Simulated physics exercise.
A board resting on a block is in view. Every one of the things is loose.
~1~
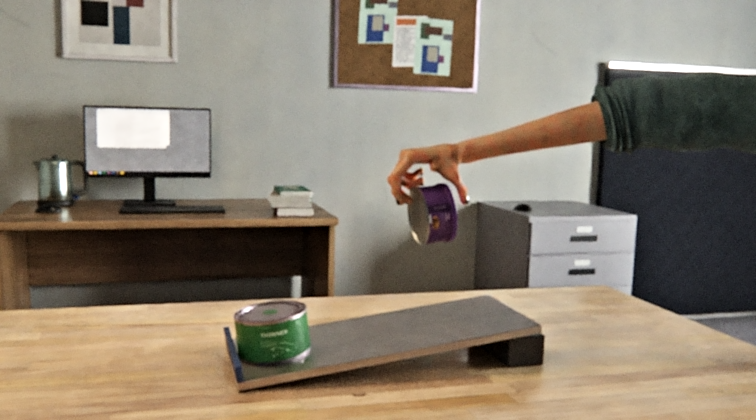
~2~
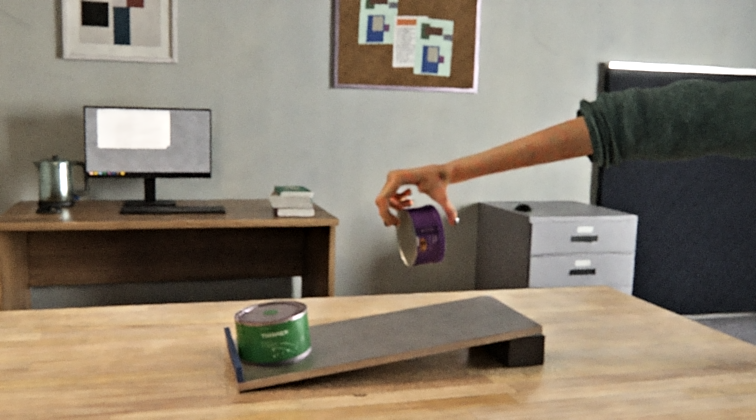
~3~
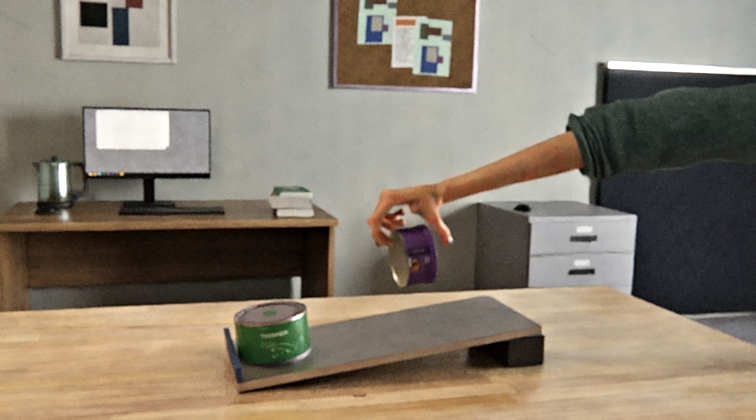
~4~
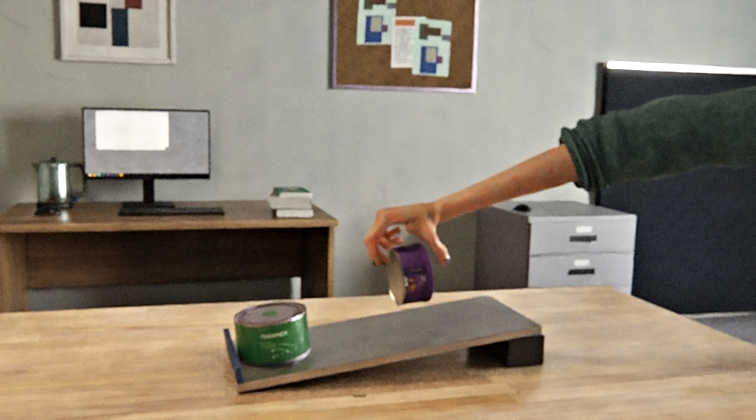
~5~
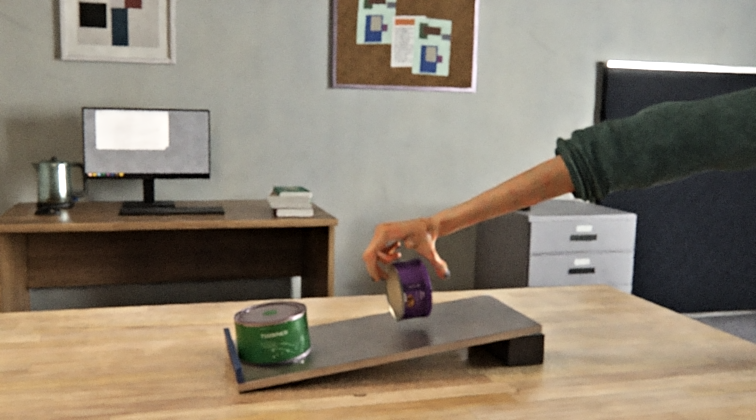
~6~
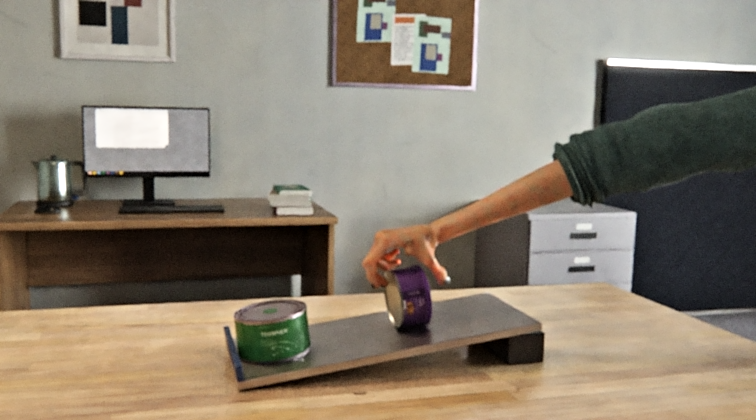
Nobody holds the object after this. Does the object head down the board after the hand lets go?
No, the object stays put.
Then, 0.30 s later than the last frame, all is still.
Then, 0.70 s later than the last frame, purple tub resting near (407, 297).
When it is over, both as before. End places, in pixels of the last picture, purple tub near (407, 297). The purple tub keeps its place.
